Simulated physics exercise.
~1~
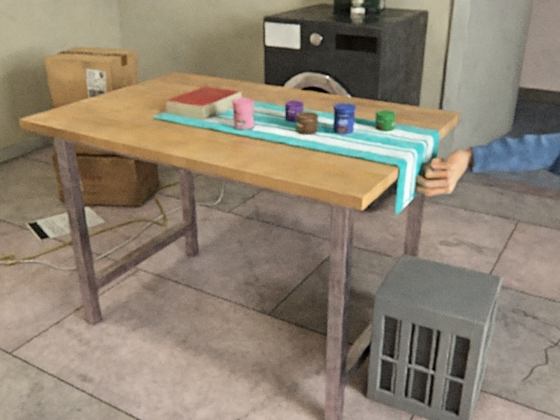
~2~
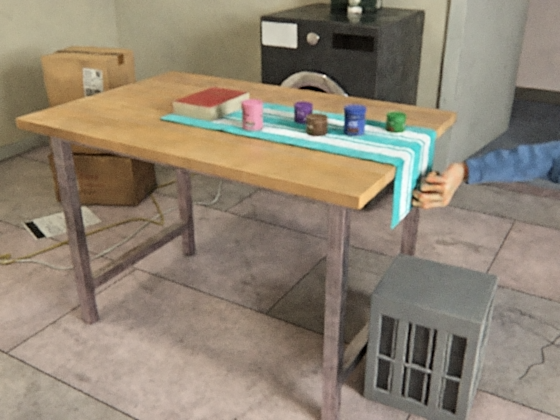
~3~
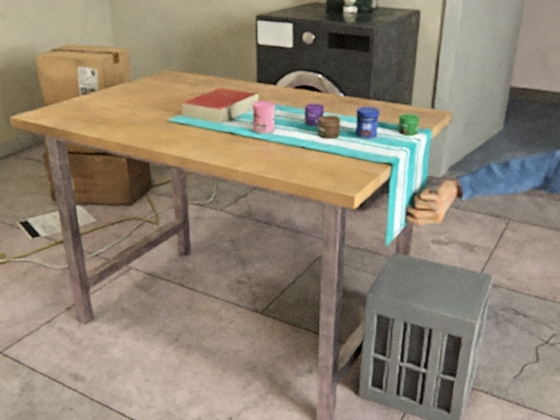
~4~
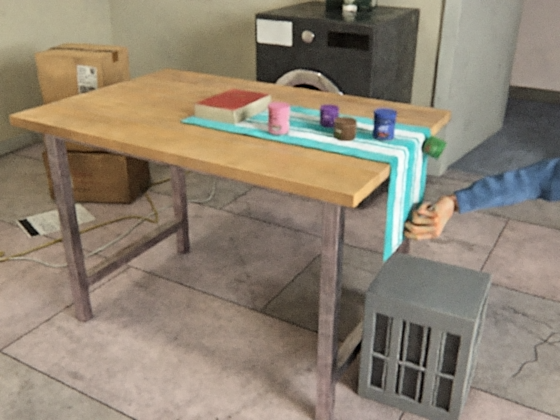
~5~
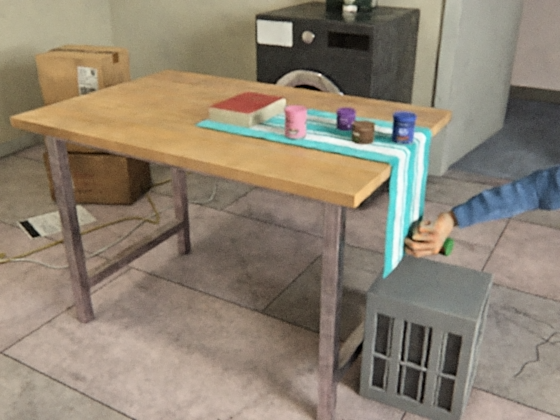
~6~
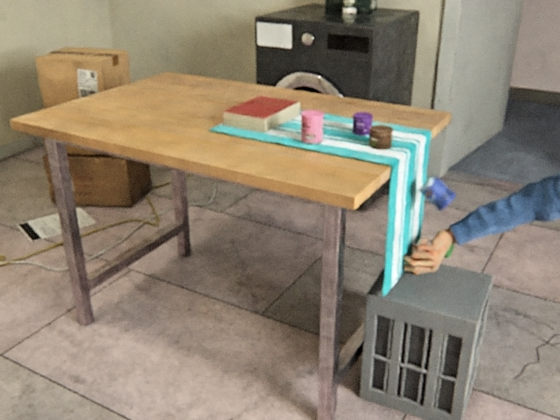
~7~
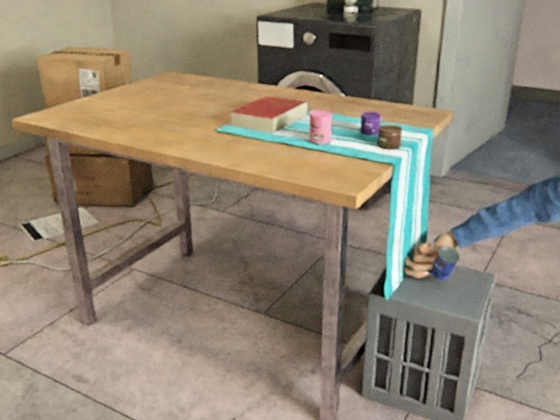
We see a hand pulling a turquoise runner off the right side of a table, carrying a book and five small containers along. The green pot goes over the edge, then the blue can, and the cloth's end finally hangs down at the grey crate.
